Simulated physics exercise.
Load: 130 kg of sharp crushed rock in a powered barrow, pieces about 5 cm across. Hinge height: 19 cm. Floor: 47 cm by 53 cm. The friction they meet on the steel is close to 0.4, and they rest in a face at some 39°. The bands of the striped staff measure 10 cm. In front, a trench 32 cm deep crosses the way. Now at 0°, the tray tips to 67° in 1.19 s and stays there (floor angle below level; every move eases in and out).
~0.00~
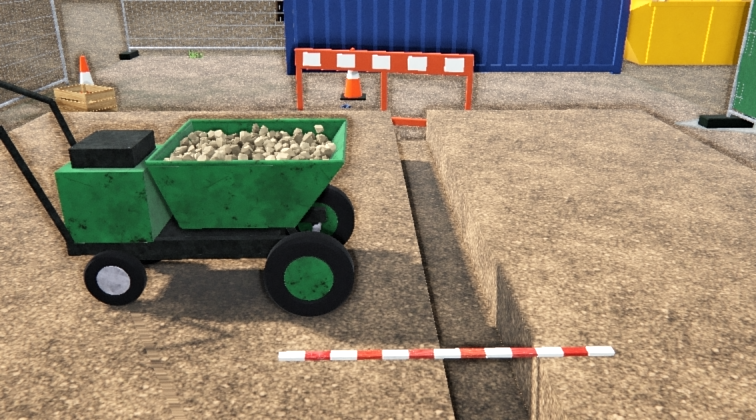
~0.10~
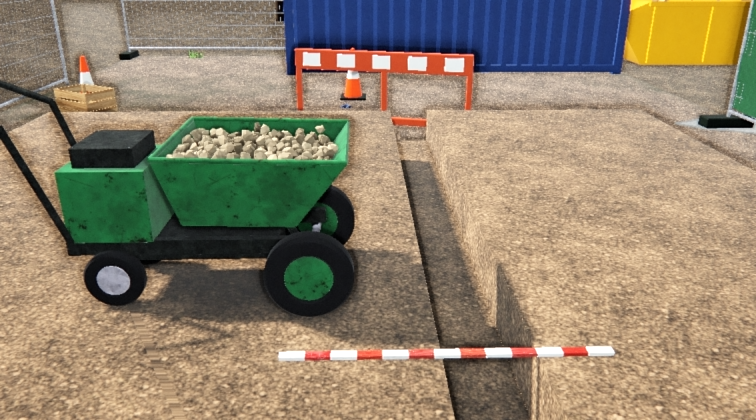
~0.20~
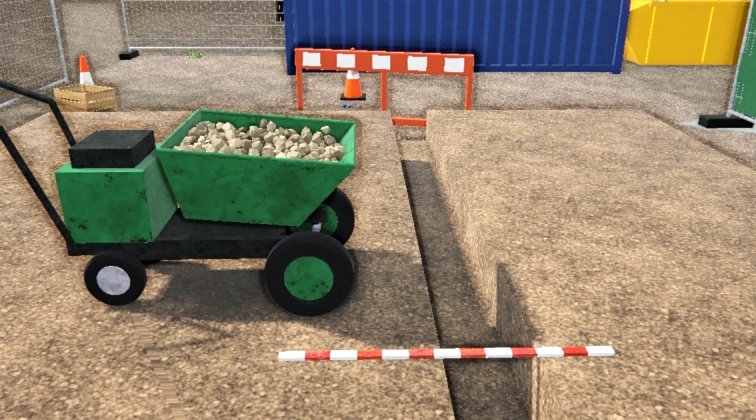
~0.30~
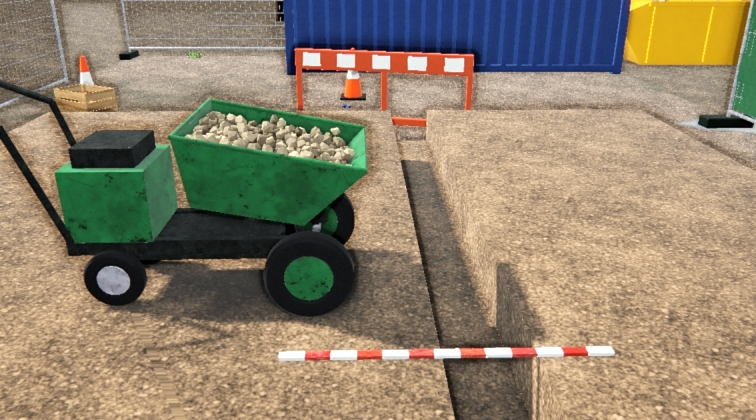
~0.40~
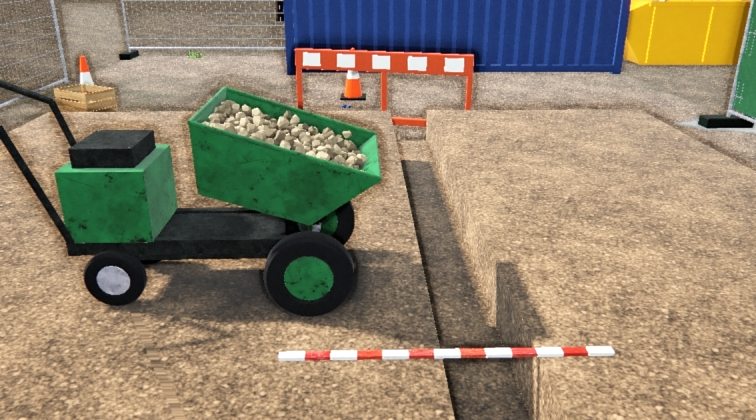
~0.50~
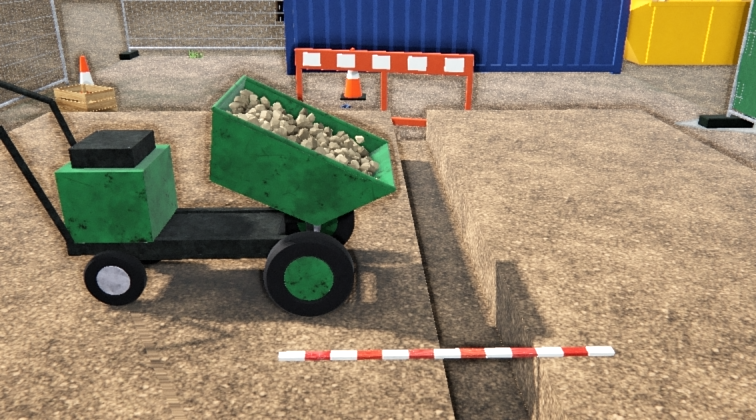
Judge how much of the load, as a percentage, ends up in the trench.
Around 60 %.
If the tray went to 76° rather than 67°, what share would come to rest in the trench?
I'd guess some 100 in a hundred.
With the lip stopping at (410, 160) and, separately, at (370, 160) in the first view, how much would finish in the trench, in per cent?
That gives roughly 30 per cent and roughly 55 per cent.
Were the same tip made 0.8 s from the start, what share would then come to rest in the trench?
It'd be some 60 per cent.
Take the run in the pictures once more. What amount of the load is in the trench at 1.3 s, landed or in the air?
About 15 per cent by then.
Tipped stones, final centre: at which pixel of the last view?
(464, 326).
After 0.9 s the floor is at 56°; 100 % in the tray; the foremost stones are at (417, 207).
After 1.3 s the floor is at 67°; 86 % in the tray, 14 % in the trench; the foremost stones are at (502, 338).
After 1.6 s the floor is at 67°; 64 % in the tray, 35 % in the trench, 1 % past the trench; the foremost stones are at (532, 279).
After 3.6 s the floor is at 67°; 39 % in the tray, 60 % in the trench, 1 % past the trench; the foremost stones are at (542, 282).
